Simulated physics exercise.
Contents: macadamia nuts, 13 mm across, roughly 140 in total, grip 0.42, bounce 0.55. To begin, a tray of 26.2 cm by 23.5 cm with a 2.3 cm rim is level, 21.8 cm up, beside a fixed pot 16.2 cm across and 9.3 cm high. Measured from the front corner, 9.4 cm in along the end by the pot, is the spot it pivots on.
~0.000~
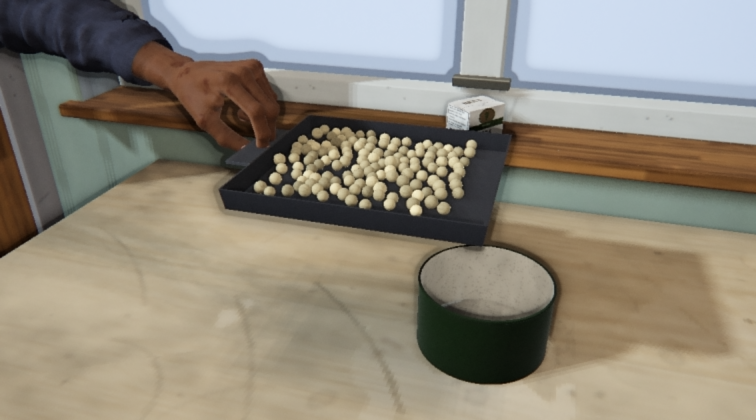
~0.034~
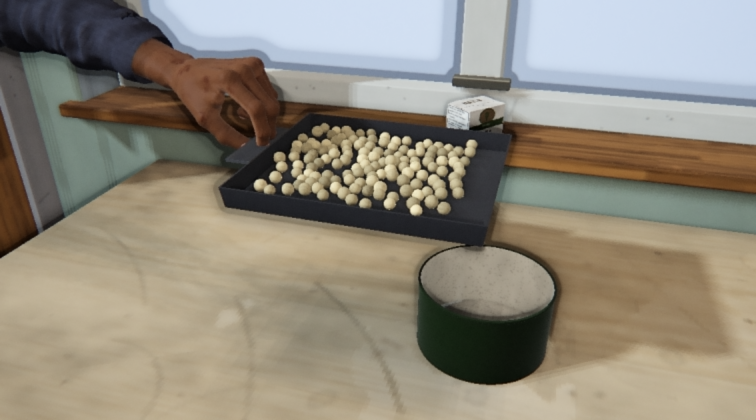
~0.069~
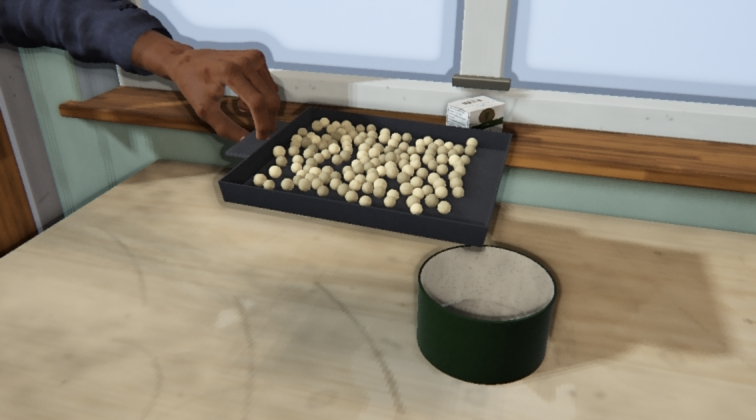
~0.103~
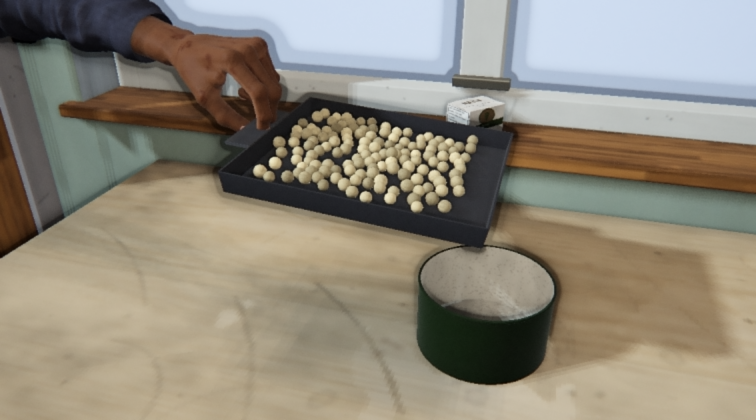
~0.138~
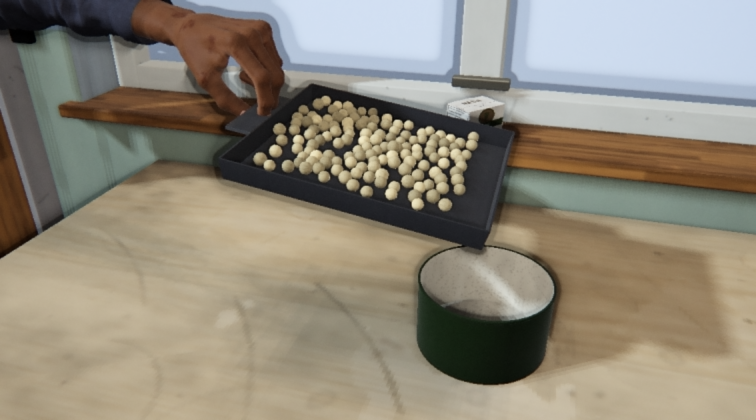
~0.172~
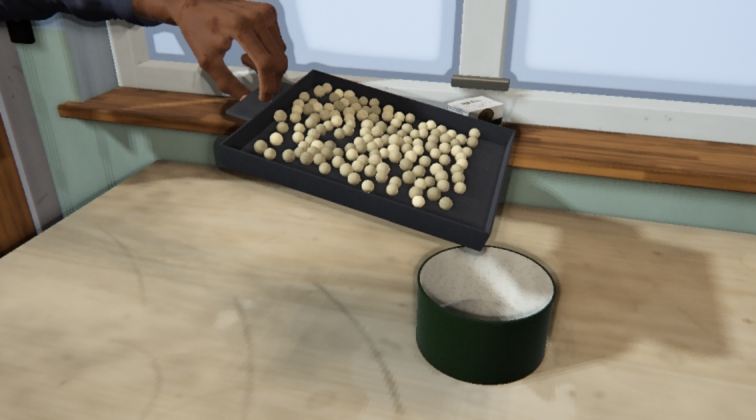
On a pale worktop beneath a window, a hand holds the left side of a dark tray of round, cream-coloured nuts and raises it, tilting the tray down toward the right, above and behind a green pot.
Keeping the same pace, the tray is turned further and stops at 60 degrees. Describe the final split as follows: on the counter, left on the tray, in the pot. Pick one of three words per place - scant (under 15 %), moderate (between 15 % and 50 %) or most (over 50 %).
My call is counter: Moderate, tray: Most, pot: Scant.
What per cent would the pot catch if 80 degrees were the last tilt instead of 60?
5 %.
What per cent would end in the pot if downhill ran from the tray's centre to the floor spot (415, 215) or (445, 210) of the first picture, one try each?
Roughly 0 per cent on the first try and 0 per cent on the second.
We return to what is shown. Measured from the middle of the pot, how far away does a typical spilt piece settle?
Roughly 24 cm.
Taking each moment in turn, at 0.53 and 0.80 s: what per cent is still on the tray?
Close to 100 at the first time and 80 at the second.
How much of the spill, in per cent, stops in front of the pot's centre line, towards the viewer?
Near 80 in a hundred.
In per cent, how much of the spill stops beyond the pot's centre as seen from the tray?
Around 100 per cent, give or take.
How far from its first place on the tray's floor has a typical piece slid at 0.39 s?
4 cm.
After 0.39 s, tilt 38 degrees; the tray holds 100 %, the pot 0 %.
Then, at 0.53 s, tilt 53 degrees; the tray holds 100 %, the pot 0 %.
Then, at 0.80 s, tilt 60 degrees; the tray holds 80 %, the pot 0 %.
At rest (1.8 s), counter 25 %, tray 70 %, pot 5 %.
